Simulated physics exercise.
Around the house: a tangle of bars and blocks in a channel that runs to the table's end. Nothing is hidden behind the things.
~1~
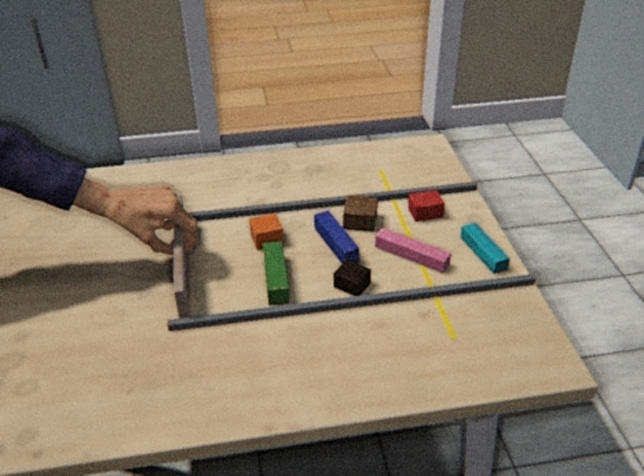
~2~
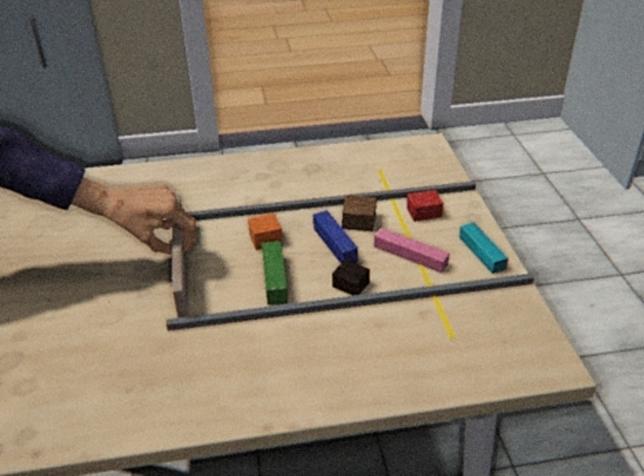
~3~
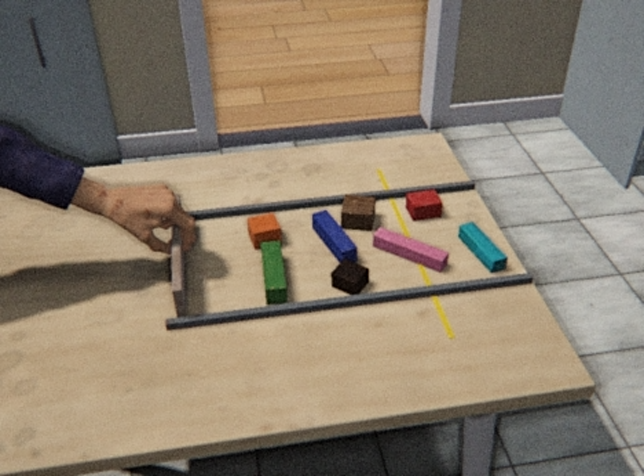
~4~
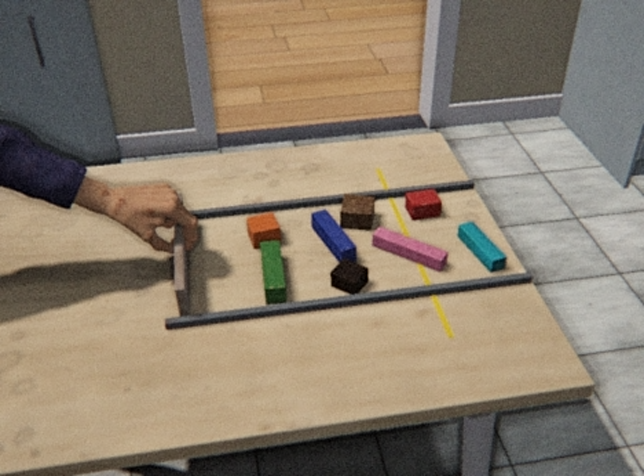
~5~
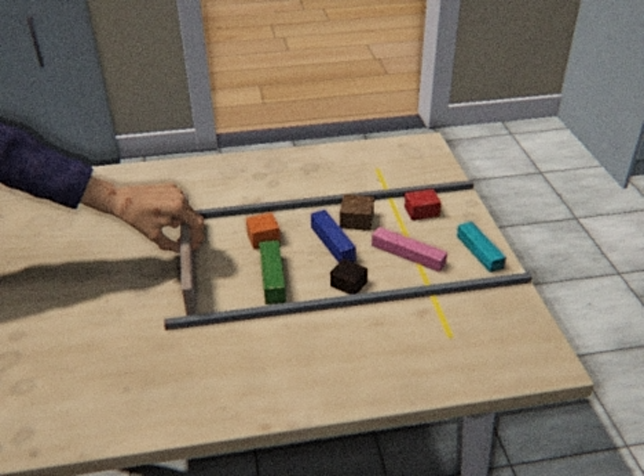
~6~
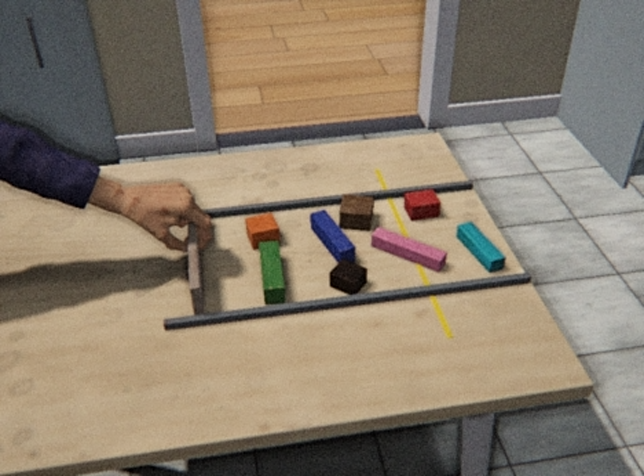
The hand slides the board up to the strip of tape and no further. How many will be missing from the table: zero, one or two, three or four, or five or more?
Outcome: The number that fall off is zero.
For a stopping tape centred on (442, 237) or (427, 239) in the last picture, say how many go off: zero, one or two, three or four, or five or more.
Taking them in turn, either one or two; one to two.
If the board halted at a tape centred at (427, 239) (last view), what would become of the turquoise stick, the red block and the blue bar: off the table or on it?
The turquoise stick remains up, the red block goes over, the blue bar stays on.
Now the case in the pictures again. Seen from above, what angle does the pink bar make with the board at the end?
Near 0 degrees.
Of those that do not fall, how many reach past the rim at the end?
The number is 1.
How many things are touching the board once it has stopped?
In contact: 2.
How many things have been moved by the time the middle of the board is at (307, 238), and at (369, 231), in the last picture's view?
By then 5, and 7.
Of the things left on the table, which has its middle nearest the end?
Foremost is the red block.
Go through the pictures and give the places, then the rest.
Turquoise stick (484, 248); red block (426, 206); pink bar (412, 250); board (181, 254); tape (412, 242), in the first picture.
Red block (425, 206); board (179, 253), in the second picture.
Pink bar (410, 249); orange block (264, 231), in the third picture.
Turquoise stick (481, 246); black block (349, 277), in the fourth picture.
Red block (423, 205); green bar (272, 272), in the fifth picture.
Turquoise stick (480, 246); red block (422, 205); pink bar (408, 249); board (195, 251); tape (408, 241), in the sixth picture.
Soon after, none off yet; turquoise stick at rest near (480, 246); red block at rest near (422, 205); pink bar at rest near (408, 249).
After that, none off yet; turquoise stick at rest near (480, 246); red block displaced about its own width near (454, 199); pink bar displaced a little near (442, 245).
In the end, the number that fall off is zero.
